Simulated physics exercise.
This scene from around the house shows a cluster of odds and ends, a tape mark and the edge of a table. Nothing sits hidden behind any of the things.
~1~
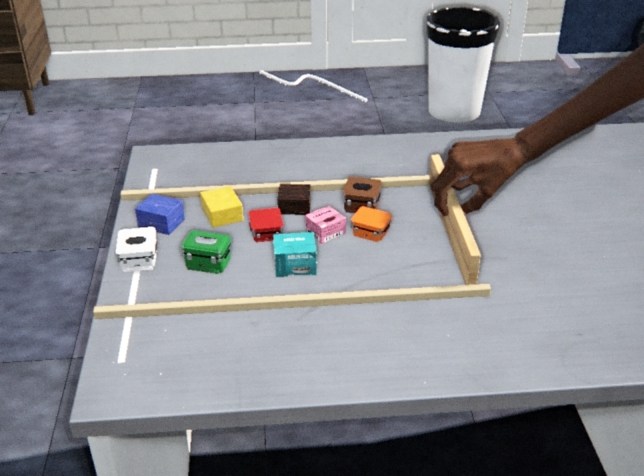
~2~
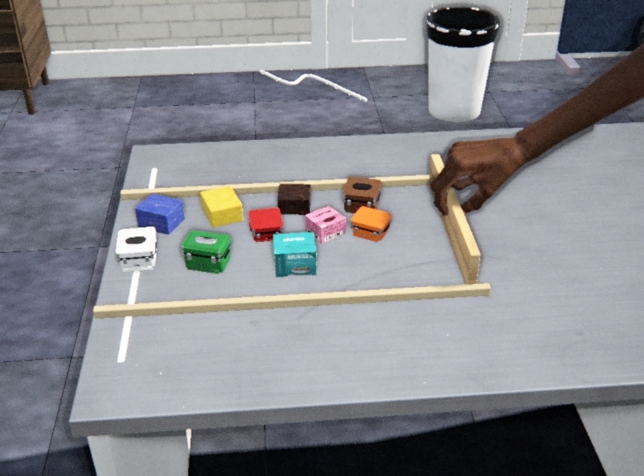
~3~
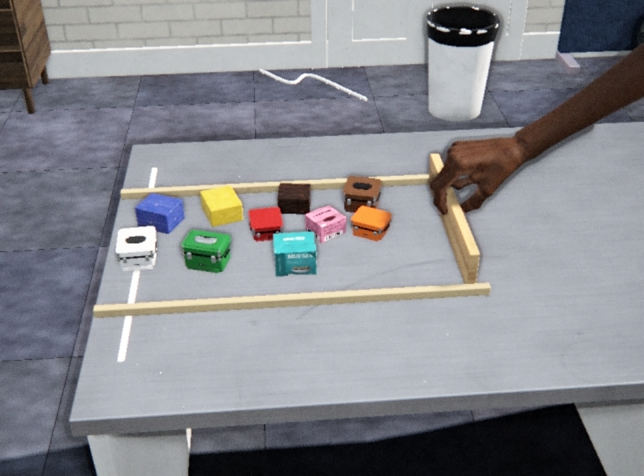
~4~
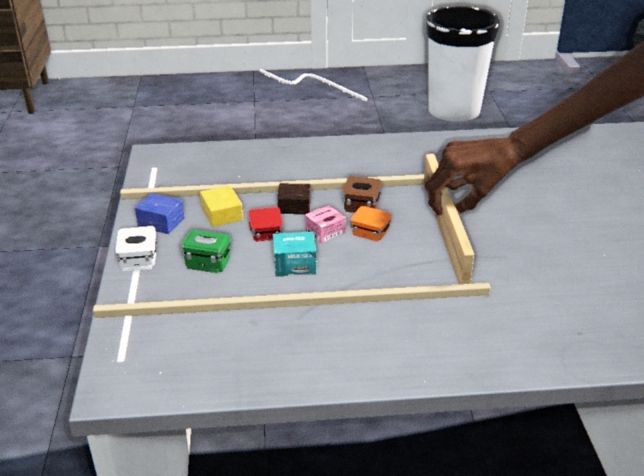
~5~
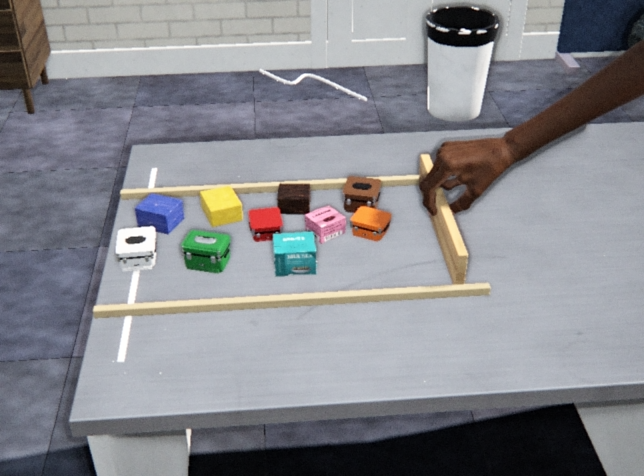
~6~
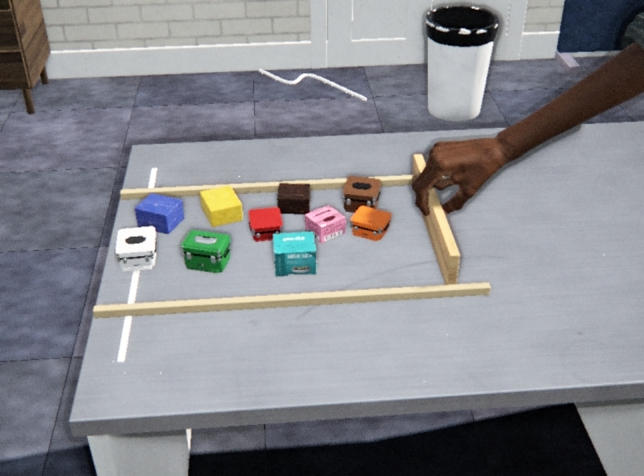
On a grey table, a hand holding a wooden board still, then sliding it slightly left between two rails toward small colourful cases.
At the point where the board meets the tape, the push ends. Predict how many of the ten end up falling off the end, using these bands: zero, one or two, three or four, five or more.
Five drops or more.
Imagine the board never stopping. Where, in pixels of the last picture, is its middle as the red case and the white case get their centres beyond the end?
Middle approx. at (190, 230), then approx. at (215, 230).
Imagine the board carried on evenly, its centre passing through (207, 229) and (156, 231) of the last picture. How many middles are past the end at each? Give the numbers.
In that order, 2 and 7.
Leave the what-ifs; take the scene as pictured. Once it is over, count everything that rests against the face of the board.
So the total is 3.
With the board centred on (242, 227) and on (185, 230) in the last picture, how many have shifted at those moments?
That gives 10 for the first and 10 for the second.
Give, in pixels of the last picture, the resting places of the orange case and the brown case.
The orange case ends up near (123, 243), and the brown case near (128, 209).
Early on, none off yet; white case at rest near (137, 249); blue block at rest near (160, 214); green case at rest near (207, 252).
A while later, none off yet; white case moving near (128, 251); blue block travelled about its own width near (121, 217); green case travelled about its own width near (177, 253).
Finally, the number that fall off is five or more; lost, pink box, black block, red case, yellow block, green case, blue block and white case.
